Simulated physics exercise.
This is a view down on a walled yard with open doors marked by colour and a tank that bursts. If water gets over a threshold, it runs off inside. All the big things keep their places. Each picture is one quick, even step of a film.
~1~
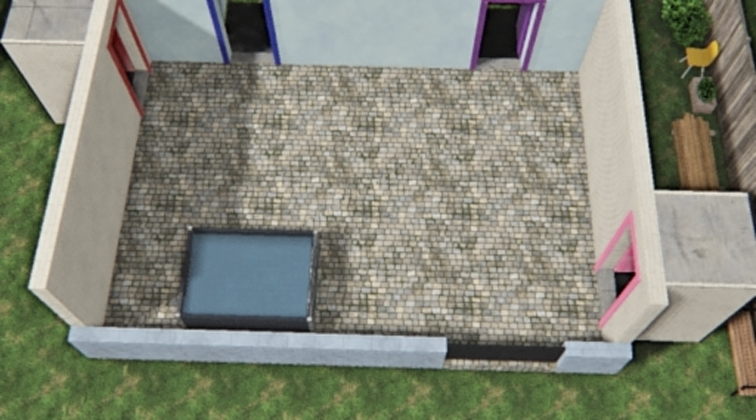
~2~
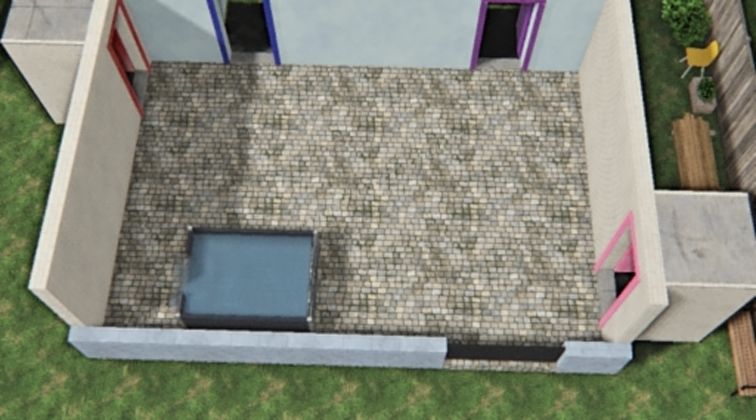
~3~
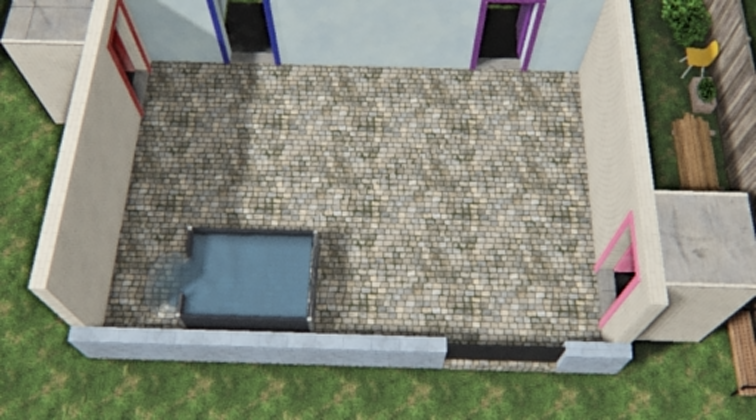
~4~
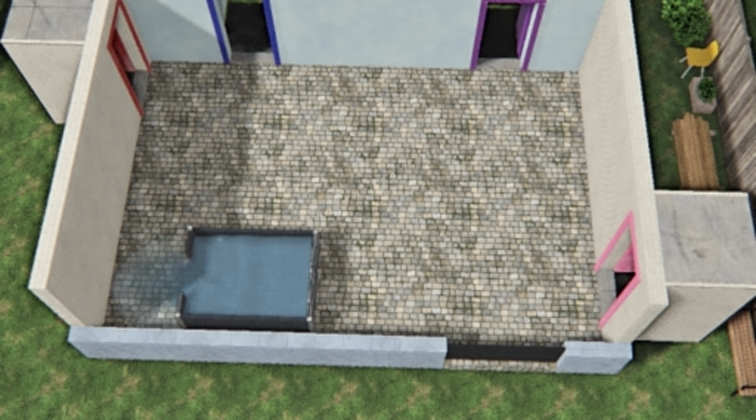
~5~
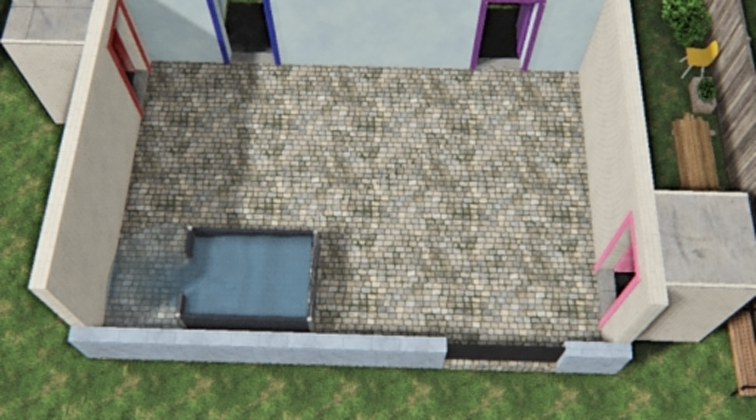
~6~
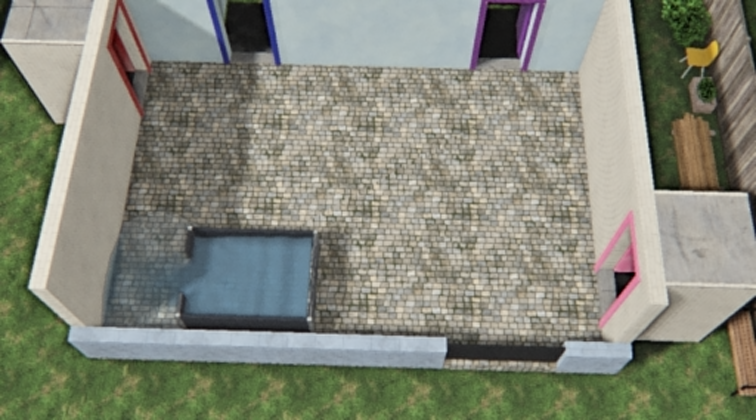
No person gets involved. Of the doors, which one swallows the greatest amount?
The blue door swallows the most.
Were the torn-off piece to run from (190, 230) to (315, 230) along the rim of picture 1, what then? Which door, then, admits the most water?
The door marked blue.
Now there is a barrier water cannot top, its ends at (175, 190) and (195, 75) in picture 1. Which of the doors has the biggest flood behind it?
That's the red door.
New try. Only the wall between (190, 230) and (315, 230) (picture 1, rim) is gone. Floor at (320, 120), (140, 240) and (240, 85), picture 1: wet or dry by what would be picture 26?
One by one: Waterlogged, bare, waterlogged.
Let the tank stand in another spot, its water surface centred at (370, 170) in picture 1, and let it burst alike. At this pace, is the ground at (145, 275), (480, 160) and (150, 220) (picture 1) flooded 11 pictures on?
Log, spots in order: Taken by the flood / unwetted / taken by the flood.
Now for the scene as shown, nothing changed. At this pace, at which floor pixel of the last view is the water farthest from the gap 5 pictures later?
My estimate: Roughly (134, 162).
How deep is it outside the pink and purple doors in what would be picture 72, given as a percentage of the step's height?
The first is near 10 per cent, the second near 60 per cent.
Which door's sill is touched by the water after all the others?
My pick is the door marked purple.
A moment on, water covers 10 % of the floor; blue door not reached, pink door not reached, purple door not reached, red door not reached.
Next, water covers 15 % of the floor; blue door not reached, pink door not reached, purple door not reached, red door wet at the sill, nothing in.
Then, water covers 30 % of the floor; blue door wet at the sill, nothing in, pink door not reached, purple door not reached, red door wet at the sill, nothing in.
Later, water covers 50 % of the floor; blue door some in, pink door wet at the sill, nothing in, purple door not reached, red door wet at the sill, nothing in.
In the end, water covers 75 % of the floor; blue door a lot in, pink door wet at the sill, nothing in, purple door wet at the sill, nothing in, red door wet at the sill, nothing in; the blue door has let in the most.
